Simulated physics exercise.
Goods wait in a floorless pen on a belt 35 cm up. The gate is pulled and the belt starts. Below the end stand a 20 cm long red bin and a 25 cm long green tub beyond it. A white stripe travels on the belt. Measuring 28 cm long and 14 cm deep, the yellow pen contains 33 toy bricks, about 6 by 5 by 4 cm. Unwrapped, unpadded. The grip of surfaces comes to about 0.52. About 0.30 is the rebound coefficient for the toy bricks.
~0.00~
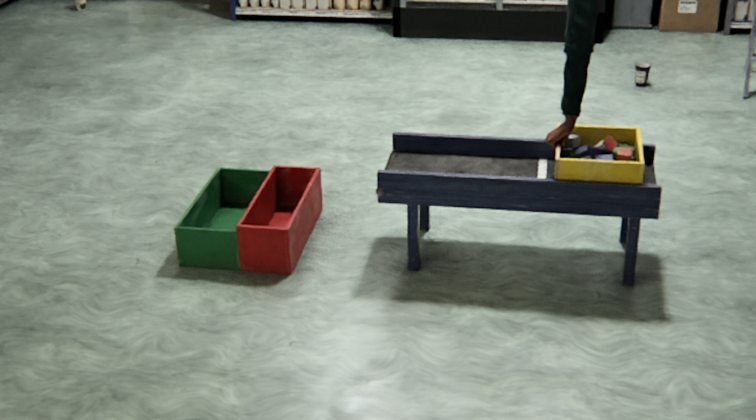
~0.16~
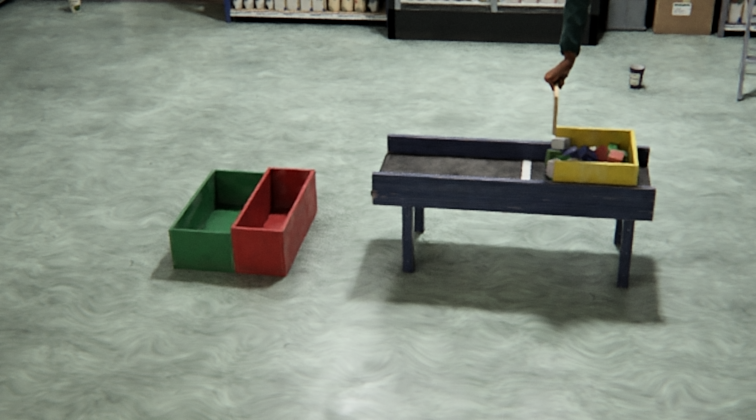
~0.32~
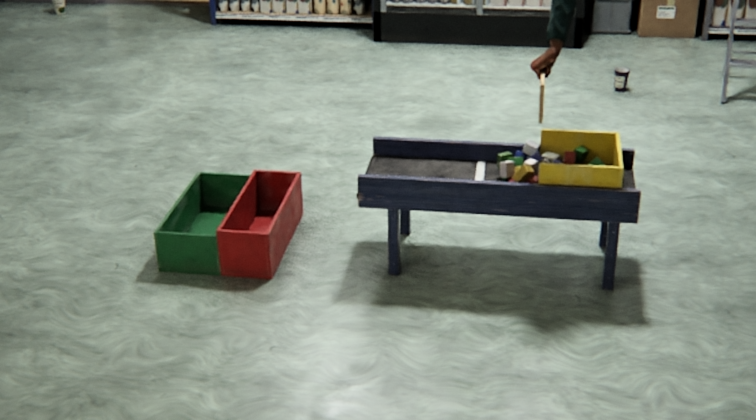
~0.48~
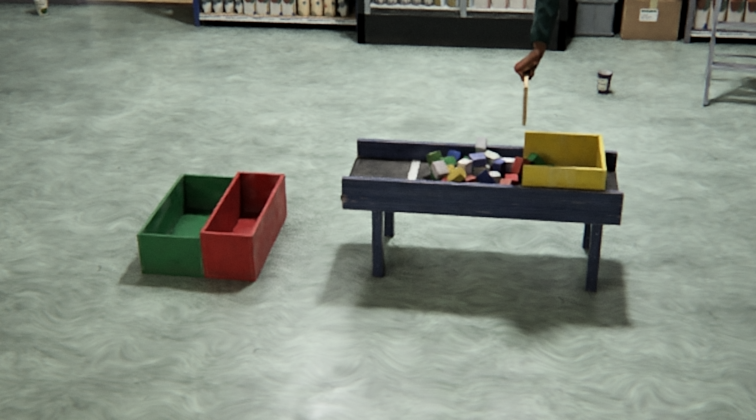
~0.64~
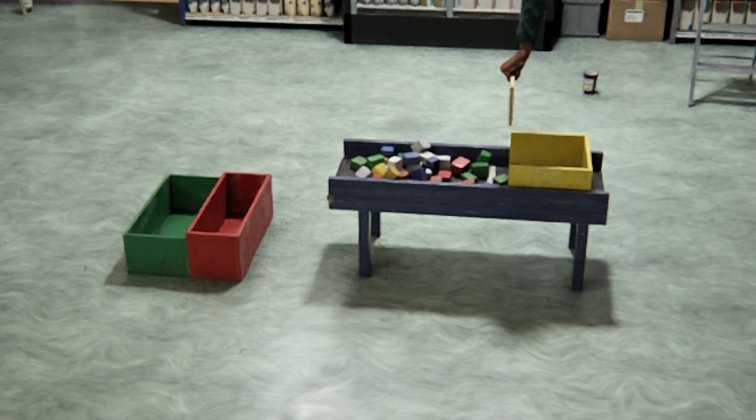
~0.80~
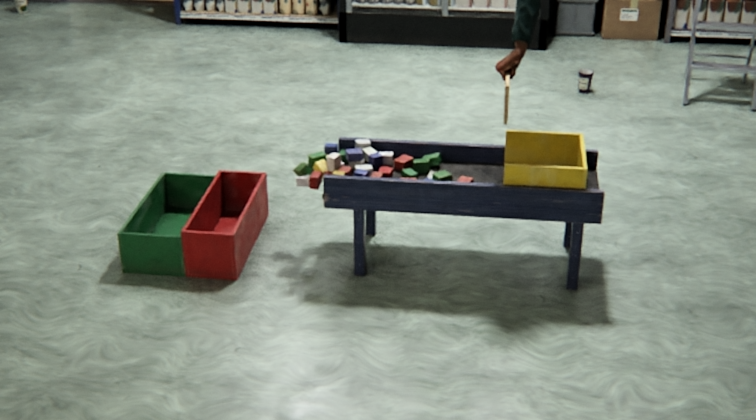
A bright yellow pen filled with coloured toy bricks sits at the right end of a dark belt table on a pale green floor, seen from slightly above, with shelves behind. Below to the left stand a red bin and a green tub. A hand lifts the gate, the striped belt carries the bricks left out of the pen to the table's end, and the camera pans slightly right.
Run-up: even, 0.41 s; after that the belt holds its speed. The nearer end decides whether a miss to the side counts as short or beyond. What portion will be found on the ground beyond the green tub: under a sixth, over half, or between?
Note: Ground beyond the green tub gets a minor share below a sixth of them.
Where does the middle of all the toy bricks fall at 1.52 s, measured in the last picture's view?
Estimated centre in the last picture: (275, 234).
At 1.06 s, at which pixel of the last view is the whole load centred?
Centre: Approx. (271, 194).
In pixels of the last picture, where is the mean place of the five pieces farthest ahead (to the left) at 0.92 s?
They are centred near (274, 198).
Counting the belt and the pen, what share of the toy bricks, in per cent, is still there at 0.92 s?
Close to 35 per cent, I'd say.
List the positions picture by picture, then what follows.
In the first frame (places track the rim corner closest to us here; the camera pans a little), yellow pen (641, 163); red bin (285, 228); belt travel 0 cm; all still inside.
The second frame shows yellow pen (635, 165); belt travel 4 cm.
The third frame shows yellow pen (620, 167); belt travel 16 cm; 15 out.
The fourth frame shows yellow pen (603, 169); belt travel 36 cm; 25 out, the lowest brick at (440, 175).
The fifth frame shows yellow pen (589, 169); belt travel 57 cm; 32 out.
The sixth frame shows yellow pen (584, 168); red bin (230, 234); belt travel 77 cm; 33 out, the lowest brick at (303, 170).
After 0.92 s, 12 on the belt and 21 in the air.
After 1.06 s, 5 on the belt, 8 on the ground short of the red bin and 20 in the air.
After 1.26 s, 20 on the ground short of the red bin and 13 in the air.
Outcome (at 1.52 s), 33 on the ground short of the red bin. Asked share, 0 of 33, 0 per cent.
